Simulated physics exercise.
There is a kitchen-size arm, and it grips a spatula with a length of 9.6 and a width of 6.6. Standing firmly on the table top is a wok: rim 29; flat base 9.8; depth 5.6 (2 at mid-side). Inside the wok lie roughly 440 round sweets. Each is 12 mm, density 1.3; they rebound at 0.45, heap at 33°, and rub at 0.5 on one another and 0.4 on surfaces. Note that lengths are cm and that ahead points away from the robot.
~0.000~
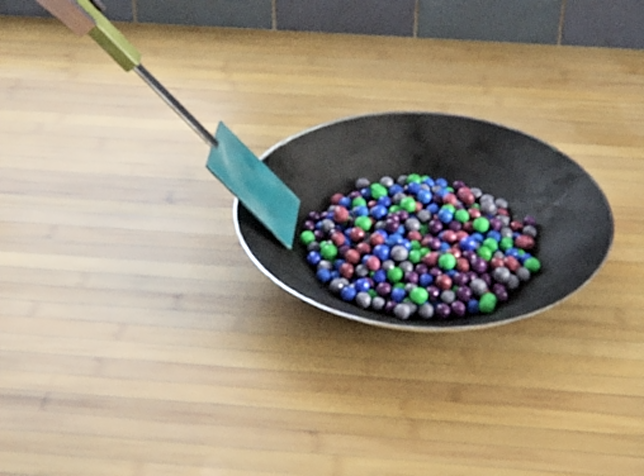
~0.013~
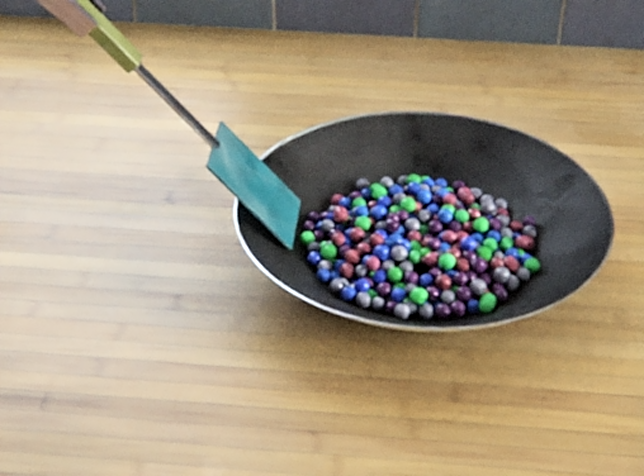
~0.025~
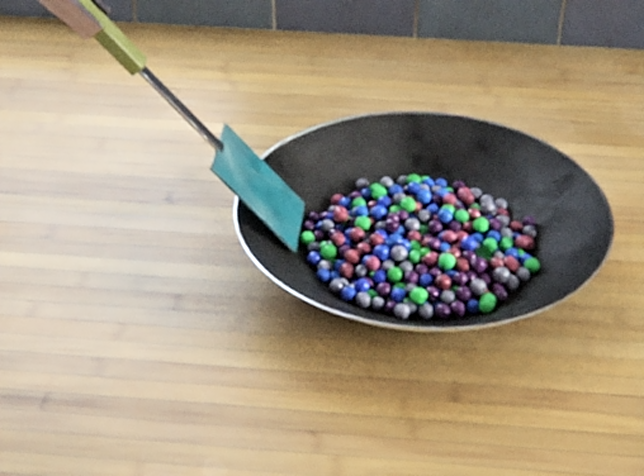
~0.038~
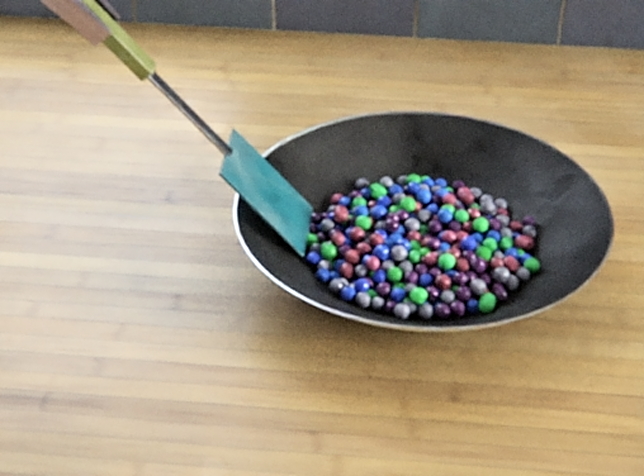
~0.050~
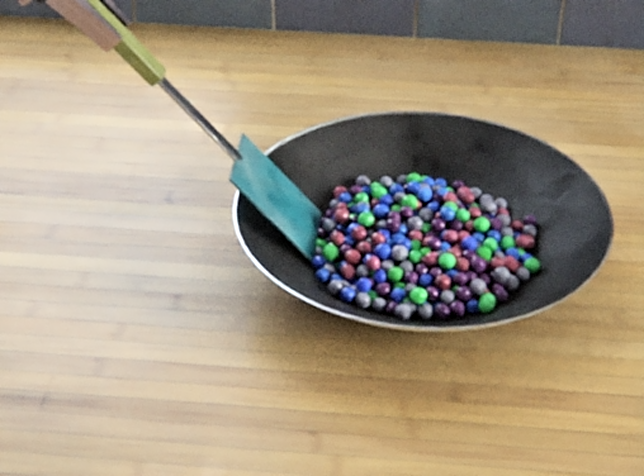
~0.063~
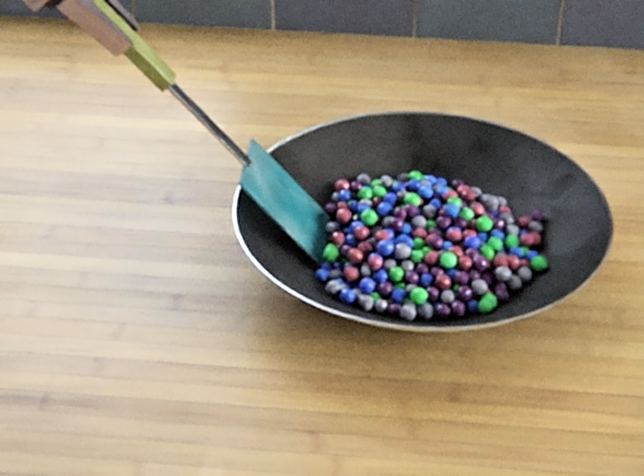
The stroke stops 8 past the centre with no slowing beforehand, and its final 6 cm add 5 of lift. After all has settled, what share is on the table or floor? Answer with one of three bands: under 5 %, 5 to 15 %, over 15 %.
5 to 15 %.
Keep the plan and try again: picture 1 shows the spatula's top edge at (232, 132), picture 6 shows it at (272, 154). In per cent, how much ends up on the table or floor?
Close to 10 in a hundred.
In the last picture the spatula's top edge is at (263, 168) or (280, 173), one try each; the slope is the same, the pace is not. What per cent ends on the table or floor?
Try one roughly 20 per cent; try two roughly 25 per cent.
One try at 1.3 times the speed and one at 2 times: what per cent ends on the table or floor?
Roughly 15 per cent on the first try and 30 per cent on the second.
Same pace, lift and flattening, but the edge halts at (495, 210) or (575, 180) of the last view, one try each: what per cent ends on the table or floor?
0 % and 25 %.
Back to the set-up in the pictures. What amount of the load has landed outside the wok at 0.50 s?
That would be near 10 per cent, give or take.
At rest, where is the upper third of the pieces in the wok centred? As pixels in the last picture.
It is centred near (527, 235).
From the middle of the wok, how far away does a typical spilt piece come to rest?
Distance, approx.: 26 cm.
After 0.16 s, sloping 49°, highest piece 5 above the table; 438 in the wok.
After 0.25 s, sloping 49°, highest piece 6 above the table; 438 in the wok.
After 0.50 s, sloping 49°, highest piece 7 above the table; 397 in the wok, 40 on the table or floor, 1 on the blade or in flight.
After 1.55 s, sloping 49°, highest piece 6 above the table; 397 in the wok, 41 on the table or floor.
At rest, 397 in the wok, 41 on the table or floor. That is 9 % on the table or floor.
